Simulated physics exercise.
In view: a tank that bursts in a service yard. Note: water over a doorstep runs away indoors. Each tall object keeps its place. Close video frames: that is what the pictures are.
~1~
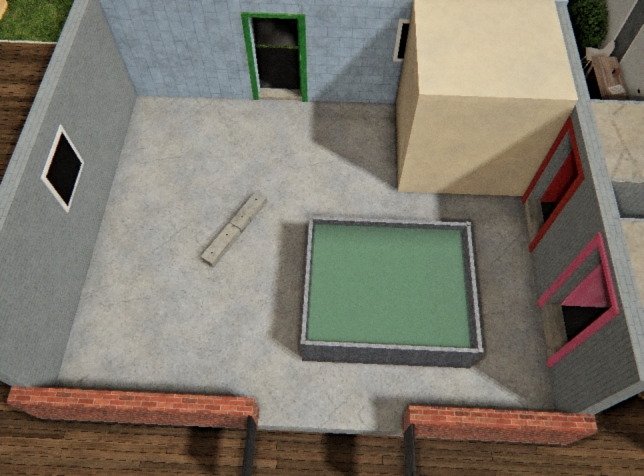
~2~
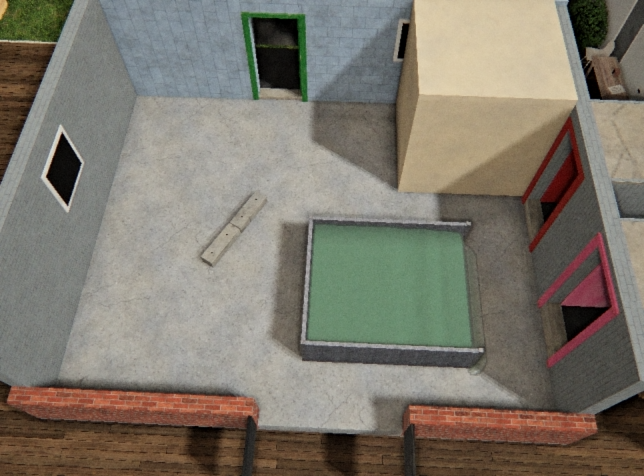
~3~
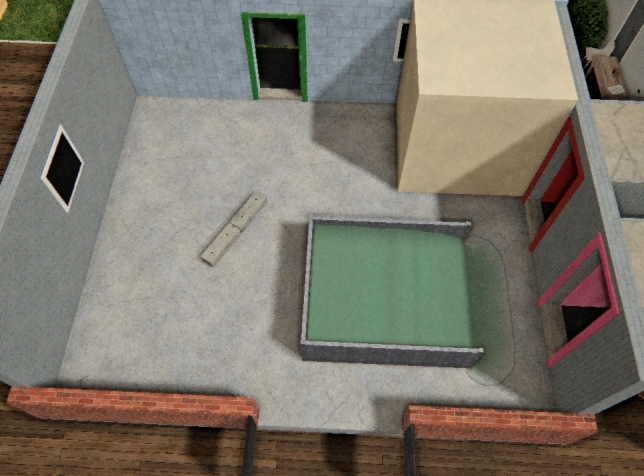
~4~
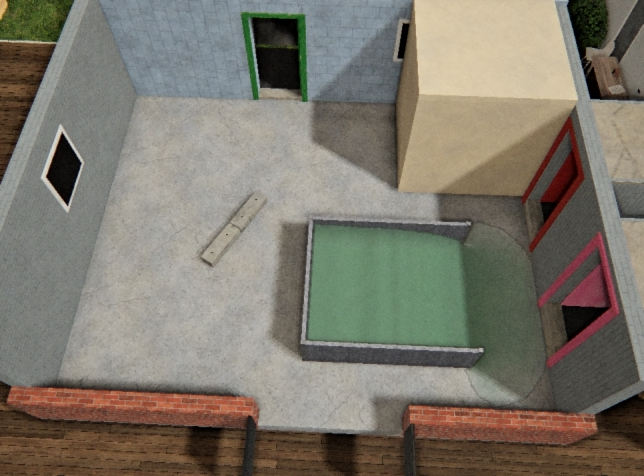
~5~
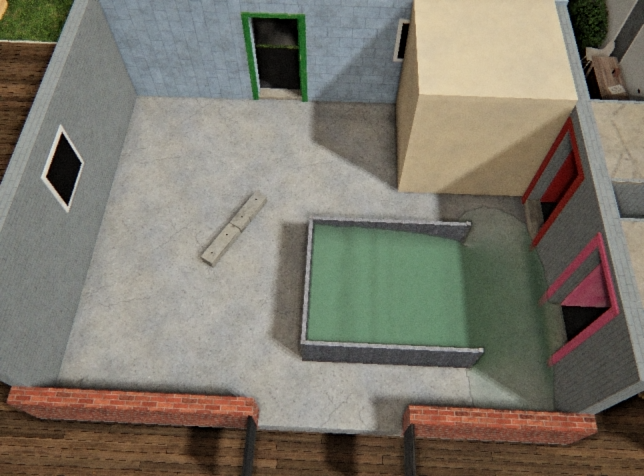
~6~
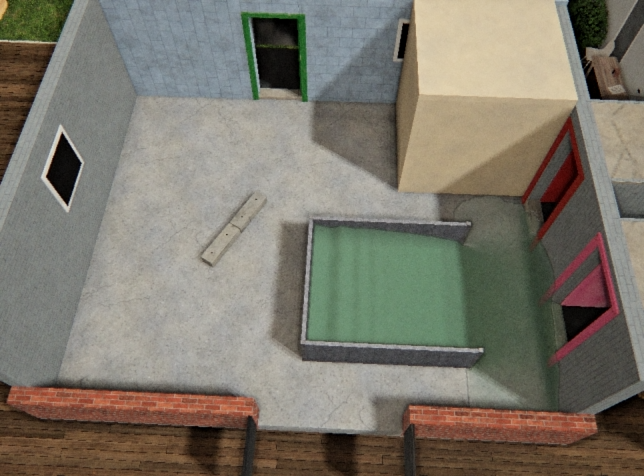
Green water spills from the right side of a walled tank, its end wall gone after the opening moment, in a grey paved yard seen from high above. A beige block stands behind it, with red and pink openings at right, a green-framed doorway at back and low brick walls in front. The water spreads rightward across the paving, reaches the right wall and widens along it, while the camera stays still.
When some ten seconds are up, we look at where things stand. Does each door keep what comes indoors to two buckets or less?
Result: The red door will be overrun; the green door will keep it to two buckets; the pink door will be overrun.
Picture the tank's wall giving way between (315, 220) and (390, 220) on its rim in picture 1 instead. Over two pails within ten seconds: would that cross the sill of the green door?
I'd say green door tops the limit.
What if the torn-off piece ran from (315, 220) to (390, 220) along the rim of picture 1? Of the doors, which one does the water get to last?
The pink door, I reckon.
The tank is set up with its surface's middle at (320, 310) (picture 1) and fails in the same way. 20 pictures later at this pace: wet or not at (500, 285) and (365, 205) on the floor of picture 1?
Note - point 1 drenched; point 2 drenched.
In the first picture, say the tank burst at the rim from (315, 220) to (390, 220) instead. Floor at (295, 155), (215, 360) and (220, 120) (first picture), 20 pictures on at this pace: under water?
First soaked through, second kept bare, third soaked through.
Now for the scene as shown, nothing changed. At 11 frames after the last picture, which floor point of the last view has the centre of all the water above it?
At about (447, 305).
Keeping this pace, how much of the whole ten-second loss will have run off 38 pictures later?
It comes to around 85 per cent.
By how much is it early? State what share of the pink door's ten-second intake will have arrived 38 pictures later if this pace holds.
Roughly 100 per cent.
A moment on, water covers 15 % of the floor; the red door under two buckets in, the green door not reached, the pink door over two buckets in.
Next, water covers 25 % of the floor; the red door over two buckets in, the green door not reached, the pink door far over two buckets in.
Then, water covers 50 % of the floor; the red door far over two buckets in, the green door not reached, the pink door far over two buckets in.
Later, water covers 80 % of the floor; the red door far over two buckets in, the green door not reached, the pink door far over two buckets in.
In the end, water covers 90 % of the floor; the red door far over two buckets in, the green door wet at the sill, nothing in, the pink door far over two buckets in.
